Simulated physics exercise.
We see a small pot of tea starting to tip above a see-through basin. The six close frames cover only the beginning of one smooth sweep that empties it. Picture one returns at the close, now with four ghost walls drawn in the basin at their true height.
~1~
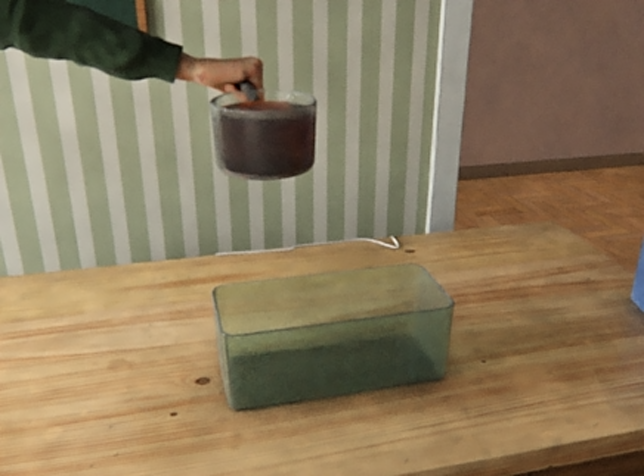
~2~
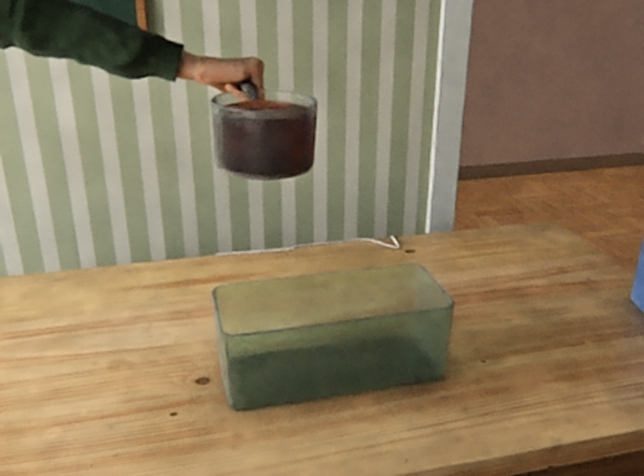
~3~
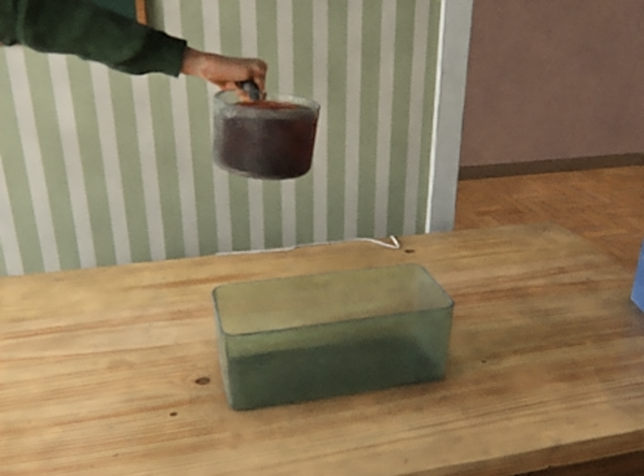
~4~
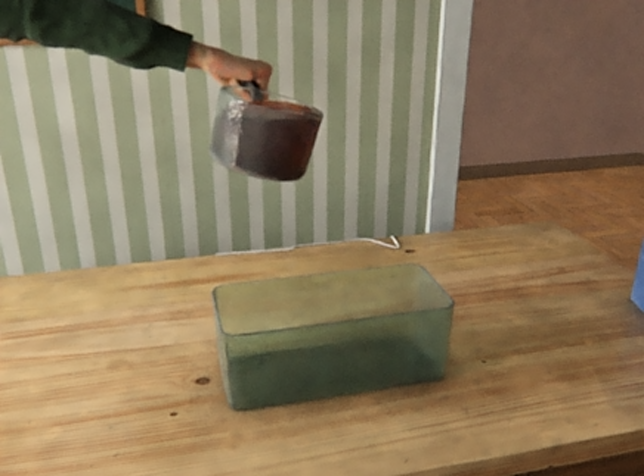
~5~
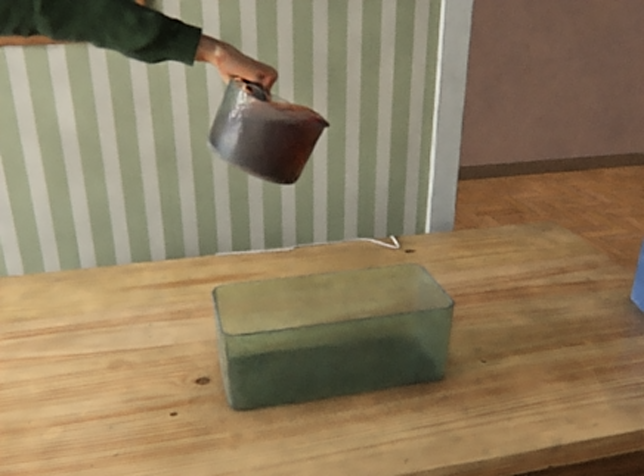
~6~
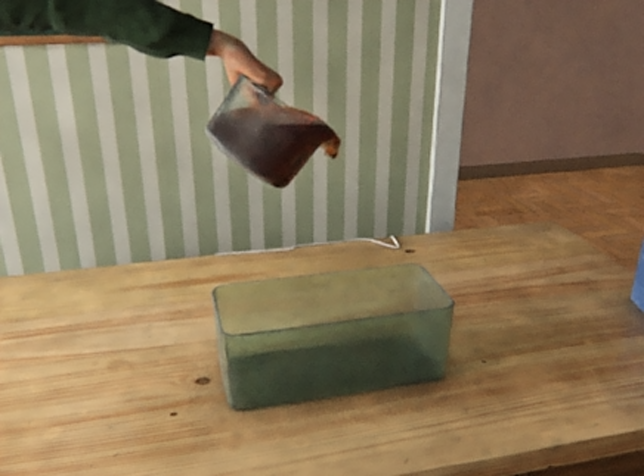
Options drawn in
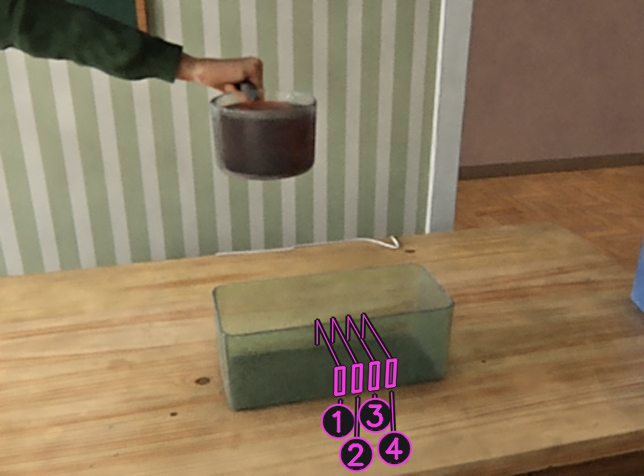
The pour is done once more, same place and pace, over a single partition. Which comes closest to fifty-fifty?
Use place 4.
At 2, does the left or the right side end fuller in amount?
The right one.
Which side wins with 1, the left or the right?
The right one.
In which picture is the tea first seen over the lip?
In picture 5.
In magenta, 1 at (340, 400); 2 at (357, 397); 3 at (374, 394); 4 at (391, 392).
If 1 is chosen, about 7 % ends left of the wall and 91 % right of it.
If 2 is chosen, about 10 % ends left of the wall and 88 % right of it.
If 3 is chosen, about 23 % ends left of the wall and 75 % right of it.
If 4 is chosen, about 51 % ends left of the wall and 48 % right of it.
